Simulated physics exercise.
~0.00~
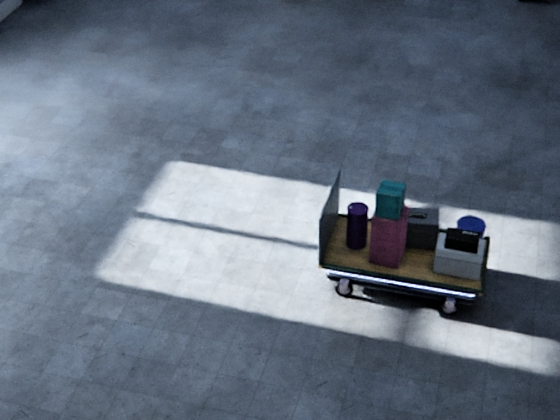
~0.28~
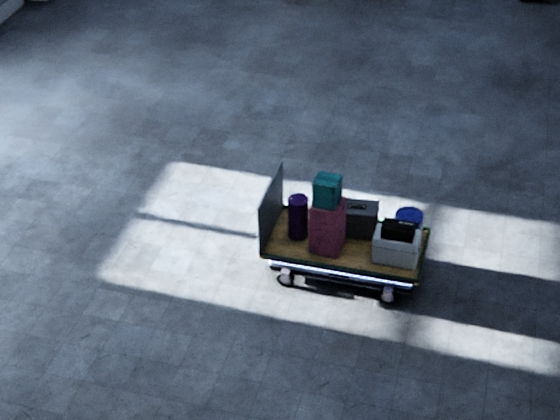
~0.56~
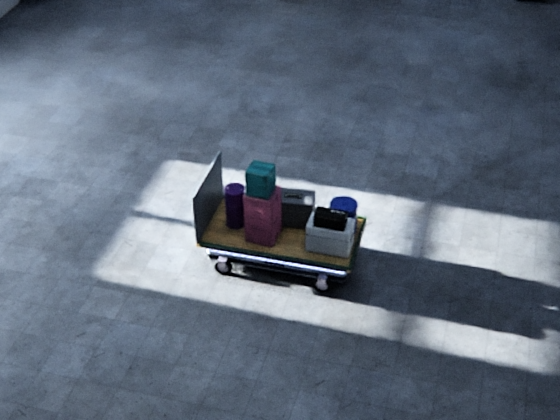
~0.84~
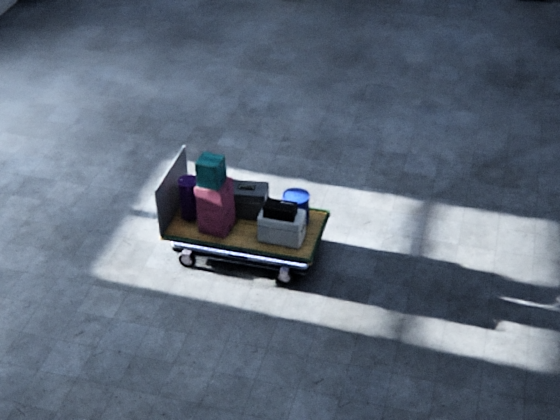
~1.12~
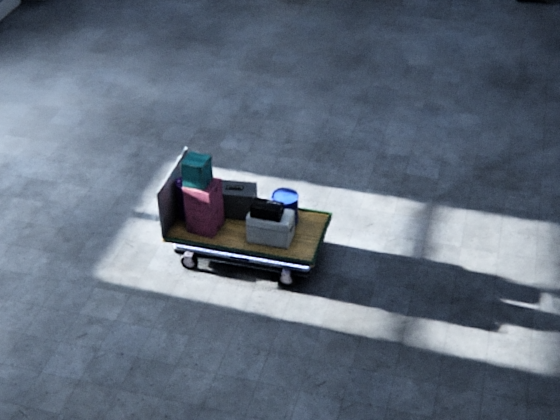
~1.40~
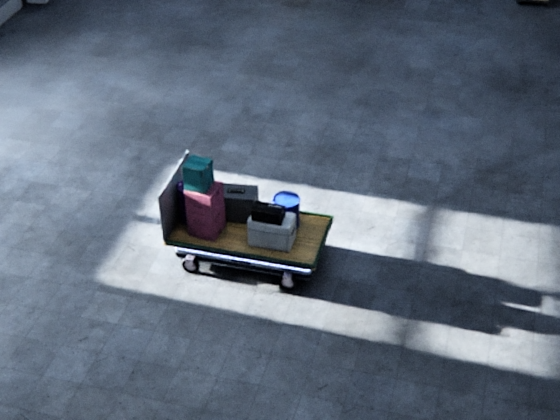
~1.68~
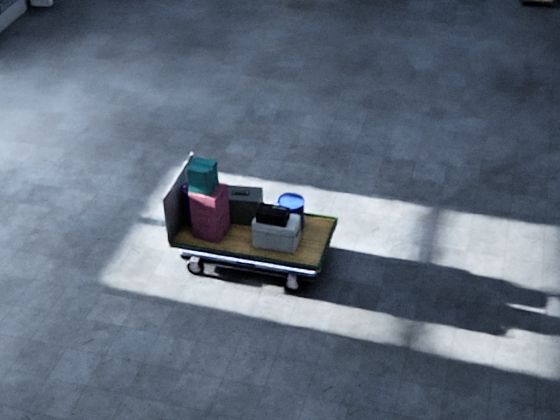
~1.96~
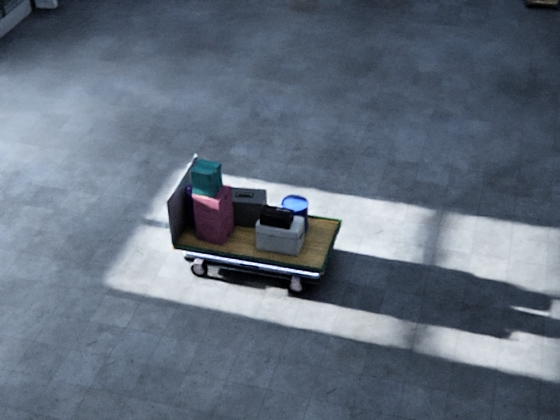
Flat cart carrying loose boxes, toolboxes and a blue pail rolling left and stopping, its load sliding towards the upright front board.
